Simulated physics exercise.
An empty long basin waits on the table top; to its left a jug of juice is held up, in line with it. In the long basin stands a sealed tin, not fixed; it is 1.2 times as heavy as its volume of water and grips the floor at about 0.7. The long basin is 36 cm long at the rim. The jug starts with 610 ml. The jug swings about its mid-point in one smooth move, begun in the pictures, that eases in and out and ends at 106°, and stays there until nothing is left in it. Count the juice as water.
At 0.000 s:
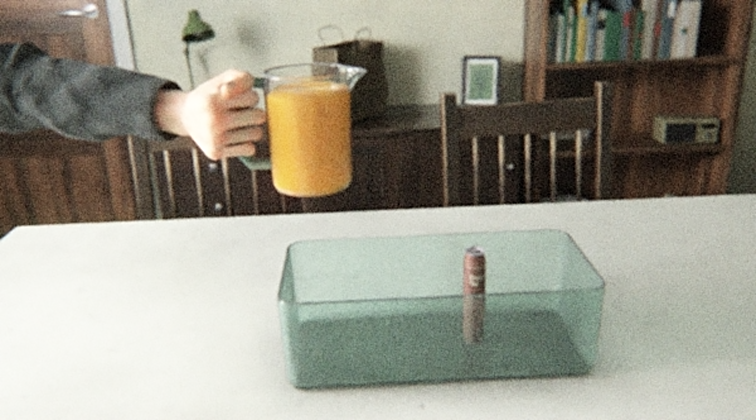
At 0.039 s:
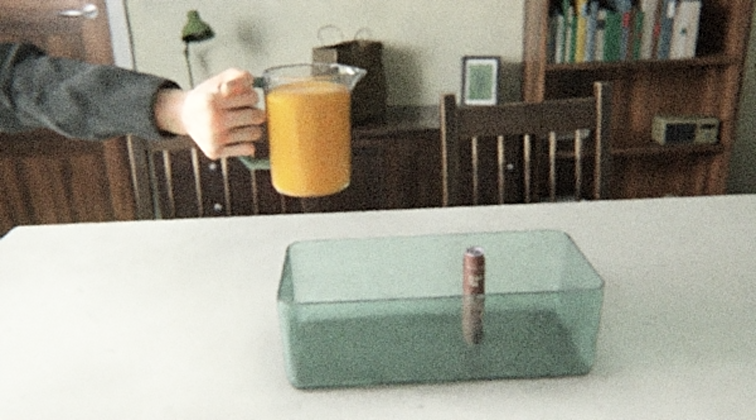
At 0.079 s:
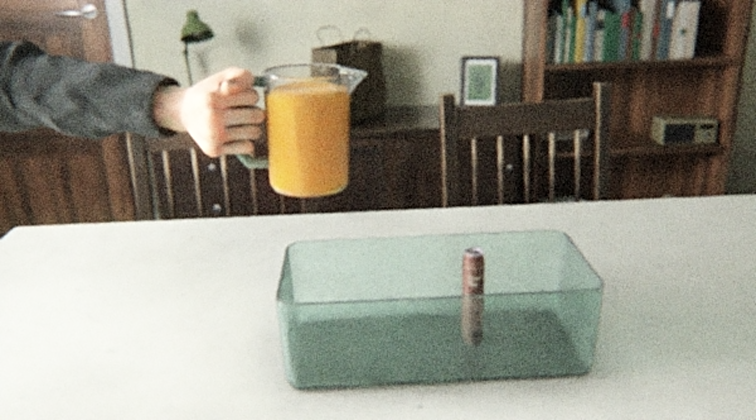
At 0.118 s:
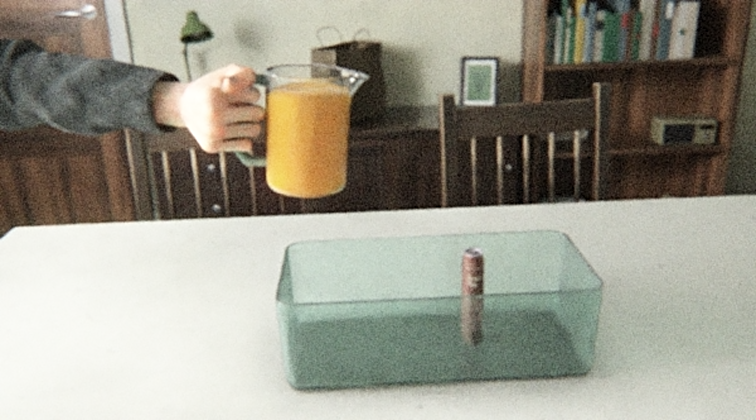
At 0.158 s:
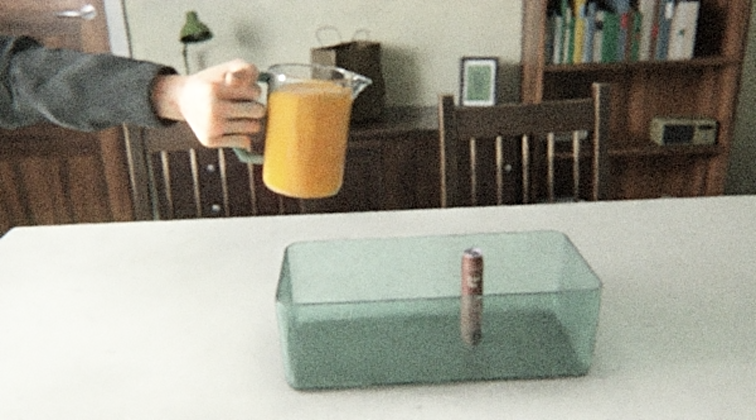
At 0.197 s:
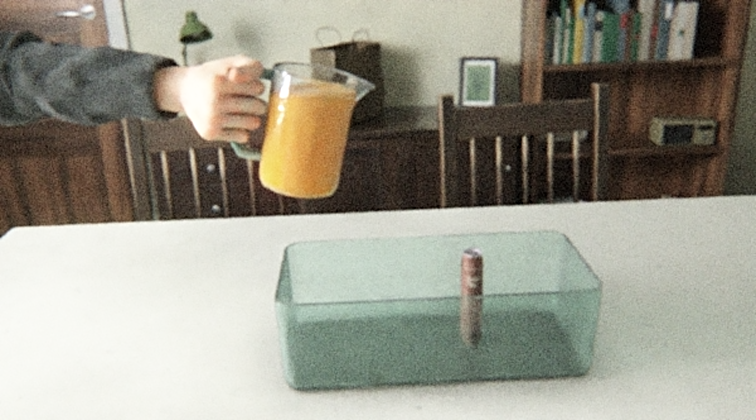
A hand holds a jug of orange juice and slowly tilts it to the right.
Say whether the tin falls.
It stays up.
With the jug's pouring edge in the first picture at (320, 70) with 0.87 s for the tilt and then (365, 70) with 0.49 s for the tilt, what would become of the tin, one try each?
First it remains upright; then it goes over.
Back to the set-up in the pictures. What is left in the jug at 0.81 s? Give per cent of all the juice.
About 30 per cent.
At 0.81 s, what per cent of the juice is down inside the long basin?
Near 44 in a hundred.
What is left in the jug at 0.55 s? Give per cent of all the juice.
Near 80 in a hundred.
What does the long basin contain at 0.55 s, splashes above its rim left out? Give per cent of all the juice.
Some 2 per cent.
Then, 0.55 s in, the tilt is 74° and 81 per cent is still to pour; the tin stands where it began.
Then, 0.81 s in, the tilt is 105° and 31 per cent is still to pour; the tin stands where it began.
Then, 1.08 s in, the tilt is 106° and 3 per cent is still to pour; the tin stands where it began.
Then, 1.37 s in, the tilt is 106° and 0 per cent is still to pour; the tin stands where it began.
Finally, the tin stands where it began.
